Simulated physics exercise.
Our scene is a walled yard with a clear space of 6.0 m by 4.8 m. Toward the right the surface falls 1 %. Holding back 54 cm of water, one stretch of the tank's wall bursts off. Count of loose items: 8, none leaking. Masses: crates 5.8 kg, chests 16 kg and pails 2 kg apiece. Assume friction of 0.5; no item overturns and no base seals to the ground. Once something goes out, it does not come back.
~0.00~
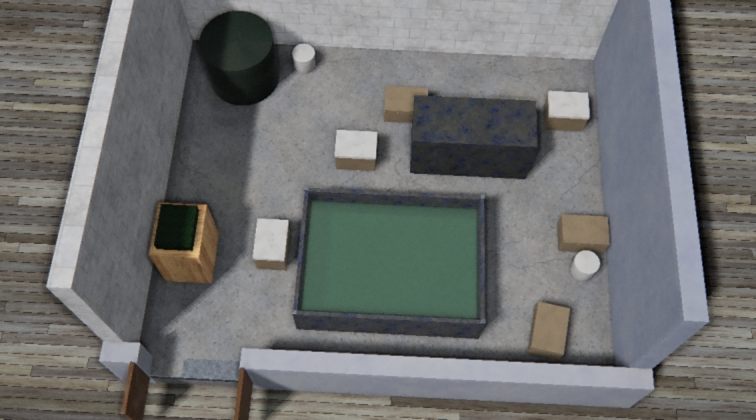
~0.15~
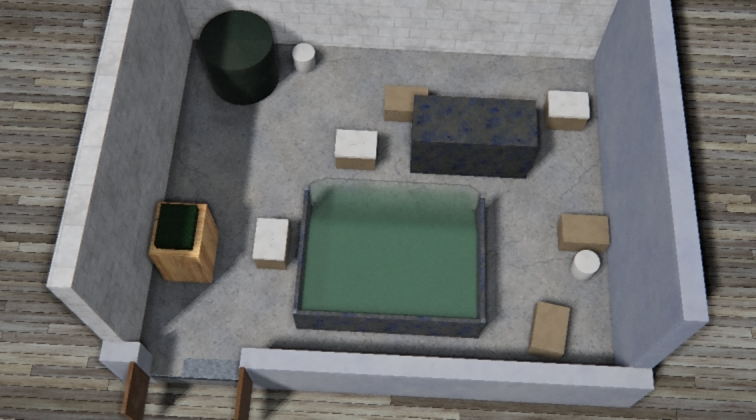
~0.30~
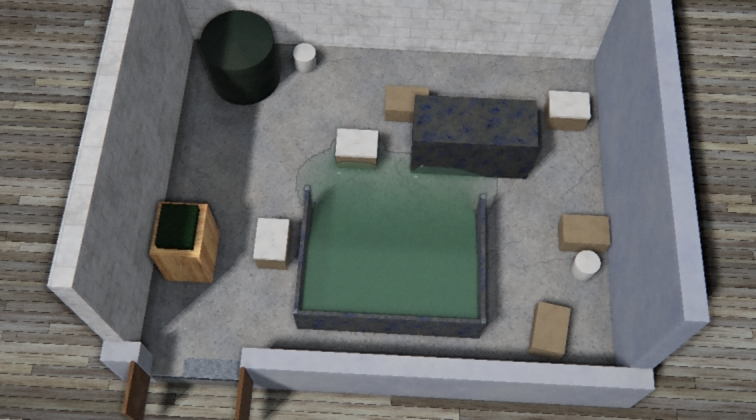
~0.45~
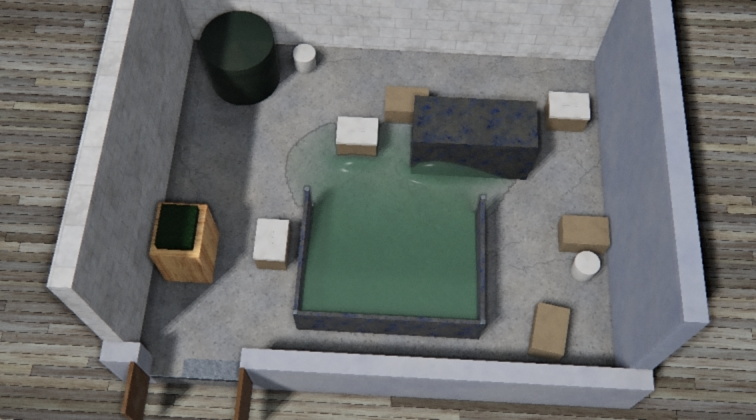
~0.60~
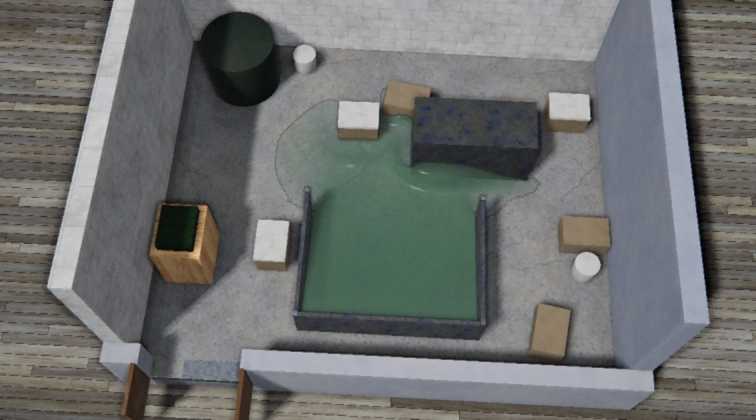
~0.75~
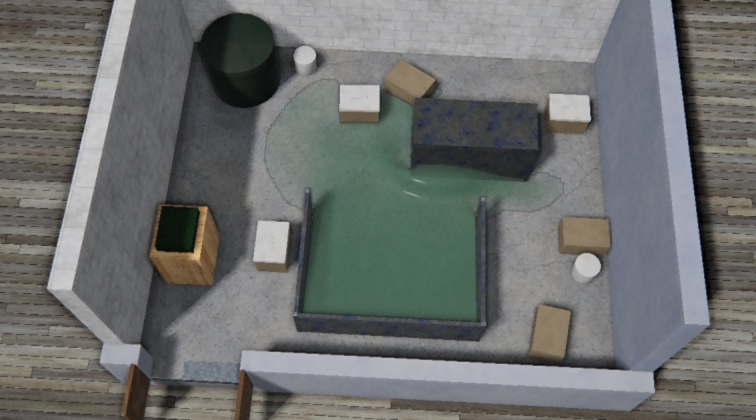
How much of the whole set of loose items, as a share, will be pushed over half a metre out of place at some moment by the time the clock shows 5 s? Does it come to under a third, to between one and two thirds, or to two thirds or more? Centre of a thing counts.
Two thirds or more.
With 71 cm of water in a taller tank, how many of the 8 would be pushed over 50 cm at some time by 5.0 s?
Result: 6.
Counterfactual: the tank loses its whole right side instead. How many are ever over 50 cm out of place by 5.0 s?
You'd get 4 in that case.
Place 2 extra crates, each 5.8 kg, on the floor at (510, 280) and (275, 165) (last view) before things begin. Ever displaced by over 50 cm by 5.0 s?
One by one I'd say not that far and farther than that.
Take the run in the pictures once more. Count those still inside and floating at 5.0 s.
At that moment 7.
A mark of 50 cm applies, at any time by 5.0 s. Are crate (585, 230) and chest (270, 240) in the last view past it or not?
First farther, second not as far.
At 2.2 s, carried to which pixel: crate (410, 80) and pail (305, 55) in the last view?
They end up about (507, 80) and (279, 29) in the last view.
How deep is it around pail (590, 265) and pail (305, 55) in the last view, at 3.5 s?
Some 9 cm at the first, some 15 cm at the second.
After 1.1 s 2 of 8 are over 50 cm from their spots; 0 afloat.
After 2.2 s 4 of 8 are over 50 cm from their spots; 3 afloat.
After 3.5 s 5 of 8 are over 50 cm from their spots; 6 afloat.
After 5.0 s 6 of 8 are over 50 cm from their spots, and 6 have been at some point; 7 afloat.
